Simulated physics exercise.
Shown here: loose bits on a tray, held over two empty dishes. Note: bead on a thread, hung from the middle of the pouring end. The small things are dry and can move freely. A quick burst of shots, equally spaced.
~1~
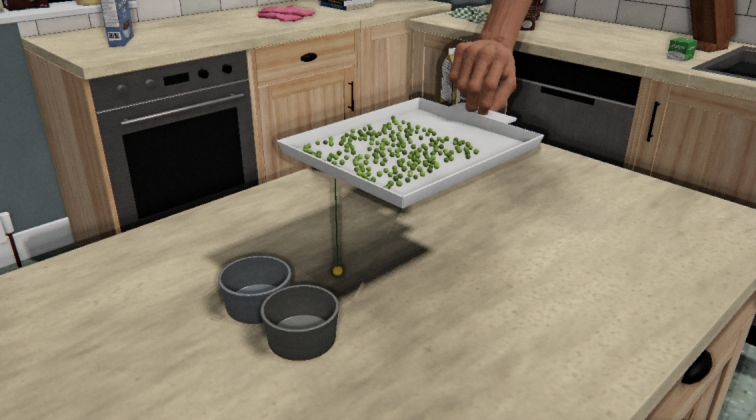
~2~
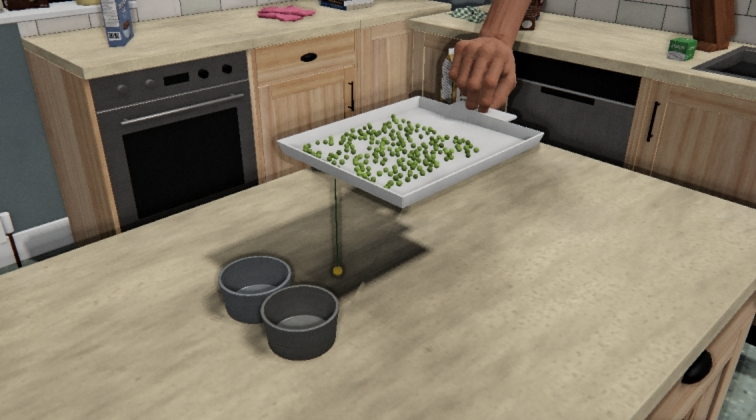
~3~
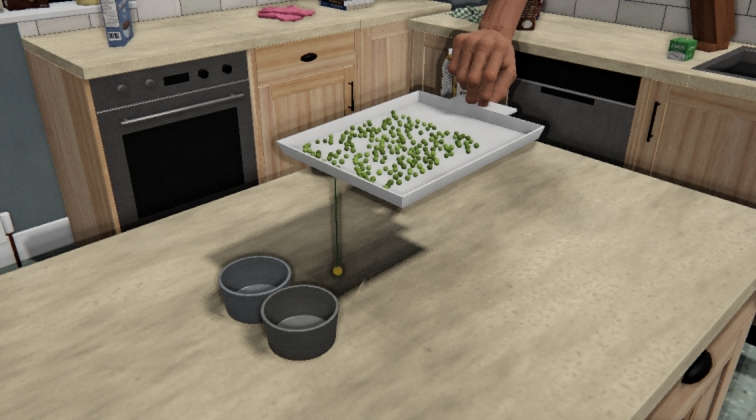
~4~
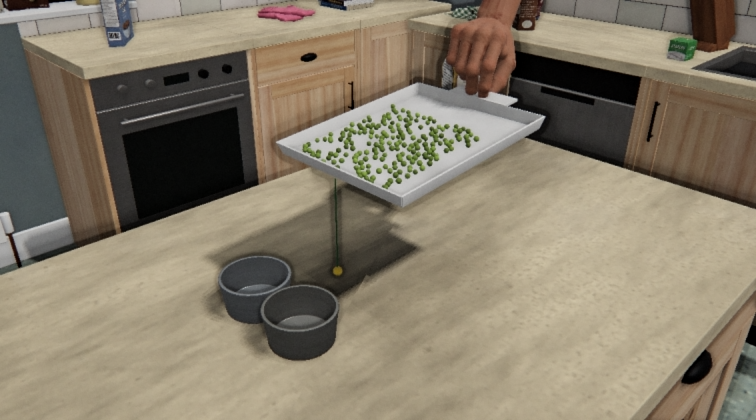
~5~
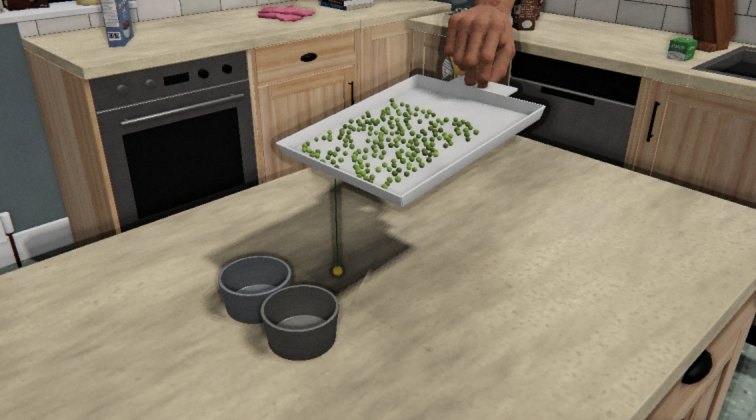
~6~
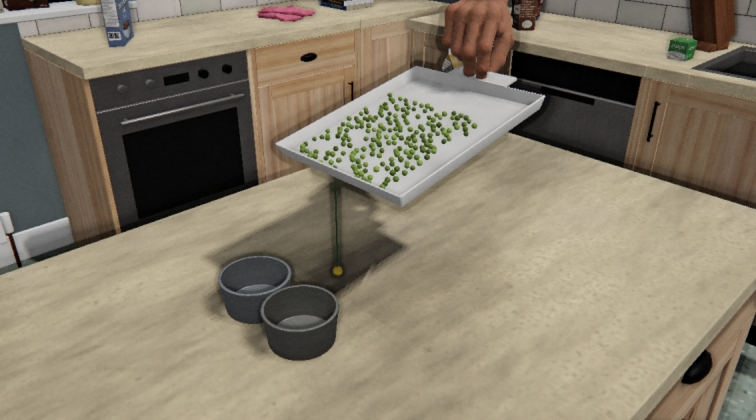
In a kitchen, a hand slightly tilts a white tray of peas above two empty dishes.
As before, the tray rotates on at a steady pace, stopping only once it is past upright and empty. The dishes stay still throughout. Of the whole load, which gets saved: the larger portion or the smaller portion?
It looks like most goes in the dishes, when all's done.
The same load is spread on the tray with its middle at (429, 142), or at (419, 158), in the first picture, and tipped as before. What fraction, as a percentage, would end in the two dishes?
You'd get near 70 percent first and near 60 percent next.
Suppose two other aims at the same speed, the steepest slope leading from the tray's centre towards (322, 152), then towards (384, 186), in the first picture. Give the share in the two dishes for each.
The first try yields 0 percent and the second 0 percent.
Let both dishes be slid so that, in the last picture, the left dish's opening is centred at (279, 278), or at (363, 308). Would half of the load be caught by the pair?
The first time it's higher than half, the second time lower than half.
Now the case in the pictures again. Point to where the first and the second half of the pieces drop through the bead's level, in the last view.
Half one: (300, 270), half two: (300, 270).
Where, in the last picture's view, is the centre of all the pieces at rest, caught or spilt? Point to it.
Close to (282, 321) in the last picture.
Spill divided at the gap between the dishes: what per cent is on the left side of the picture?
Left share: Close to 20 %.
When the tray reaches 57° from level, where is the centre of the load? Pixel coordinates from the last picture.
I'd mark the middle close to (328, 159).
Soon after the last picture, tray tipped steeply; nearly all on the tray; a stray few in the left dish; a stray few in the air.
A little later, tray tipped right over; a stray few on the tray; about a third in the right dish; about a quarter in the left dish; a small part outside both; about a quarter in the air.
Later still, tray tipped past a quarter turn; about a third in the right dish; about a third in the left dish; about a quarter outside both.
At rest, tray tipped past a quarter turn; about a third in the right dish; about a third in the left dish; about a quarter outside both.
